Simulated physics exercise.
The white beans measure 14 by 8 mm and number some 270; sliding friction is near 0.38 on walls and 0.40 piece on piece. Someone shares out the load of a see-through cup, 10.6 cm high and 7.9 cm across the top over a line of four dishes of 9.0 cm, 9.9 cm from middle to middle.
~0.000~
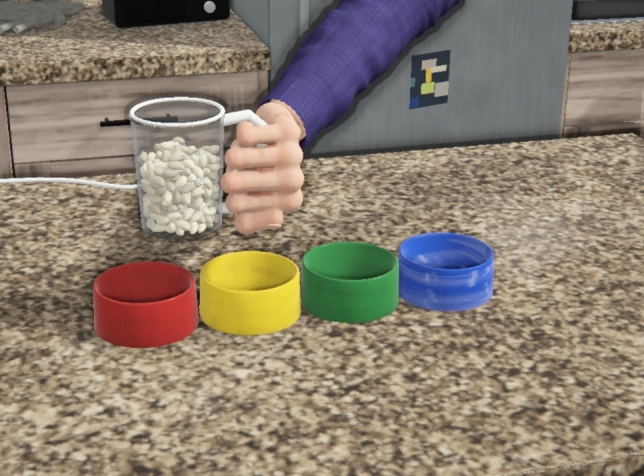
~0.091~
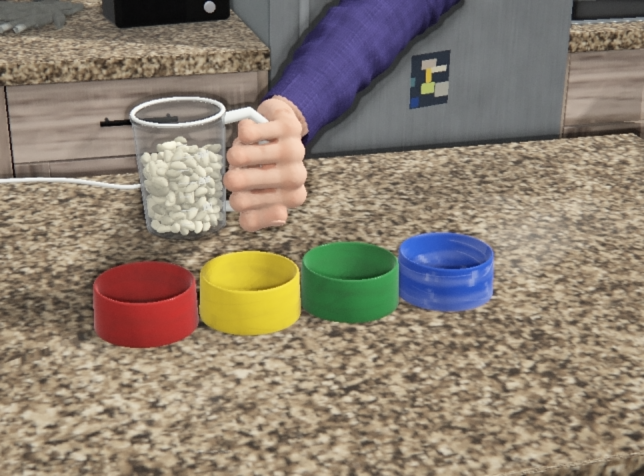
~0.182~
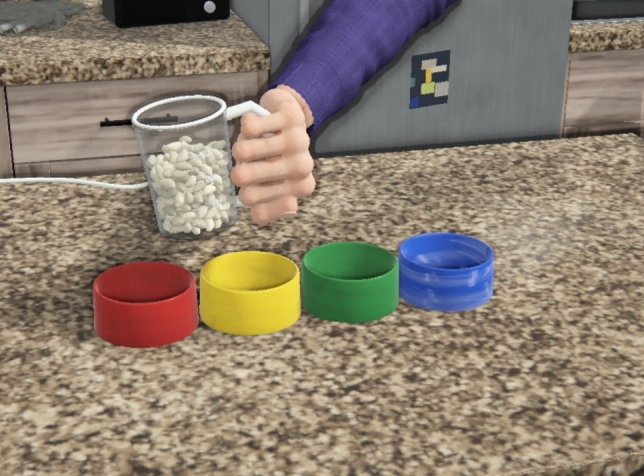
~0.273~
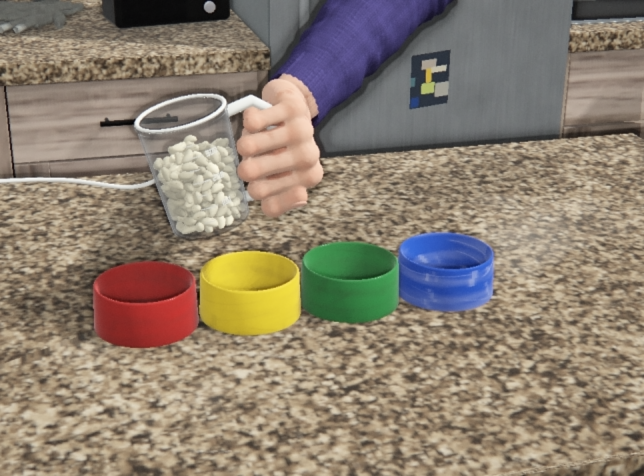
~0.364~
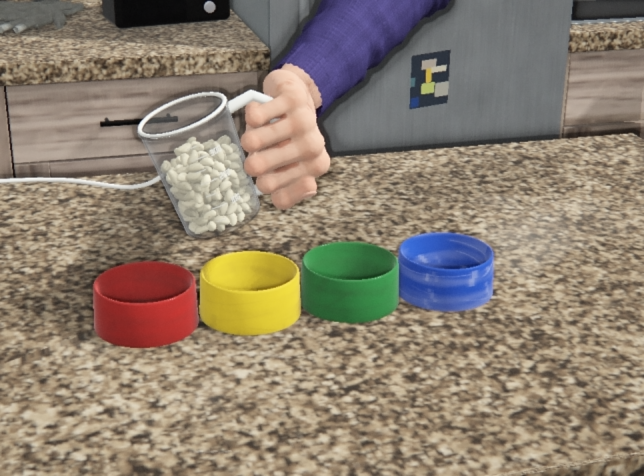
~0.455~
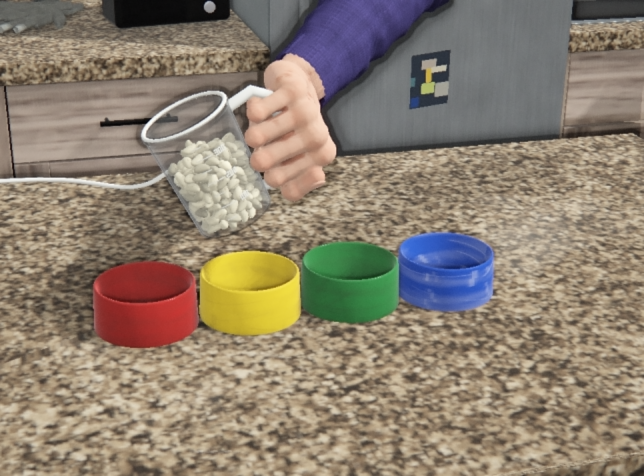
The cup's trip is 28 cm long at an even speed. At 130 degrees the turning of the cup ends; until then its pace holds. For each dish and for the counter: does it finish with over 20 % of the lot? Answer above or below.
Red dish: Below; blue dish: Below; green dish: Below; yellow dish: Above; on the counter: Below.
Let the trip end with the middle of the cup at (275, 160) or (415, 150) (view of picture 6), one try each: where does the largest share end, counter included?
Most goes to: Yellow, then yellow.
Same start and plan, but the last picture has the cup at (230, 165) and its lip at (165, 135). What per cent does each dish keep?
Red 0; blue 10; green 80; yellow 0.
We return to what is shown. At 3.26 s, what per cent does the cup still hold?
Some 0 per cent of the load.
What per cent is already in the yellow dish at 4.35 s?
About 85 per cent by then.
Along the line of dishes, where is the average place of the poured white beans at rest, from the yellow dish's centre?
About 1 cm to its right.
Then, at 2.14 s, tilt 128 degrees; cup holds 20 %, yellow 75 %.
After 3.26 s, tilt 130 degrees; cup holds 0 %, yellow 85 %.
Then, at 4.35 s, tilt 130 degrees; cup holds 0 %, yellow 85 %.
By 4.7 s all is still; red 0 %, blue 0 %, green 0 %, yellow 85 %, counter 15 %.
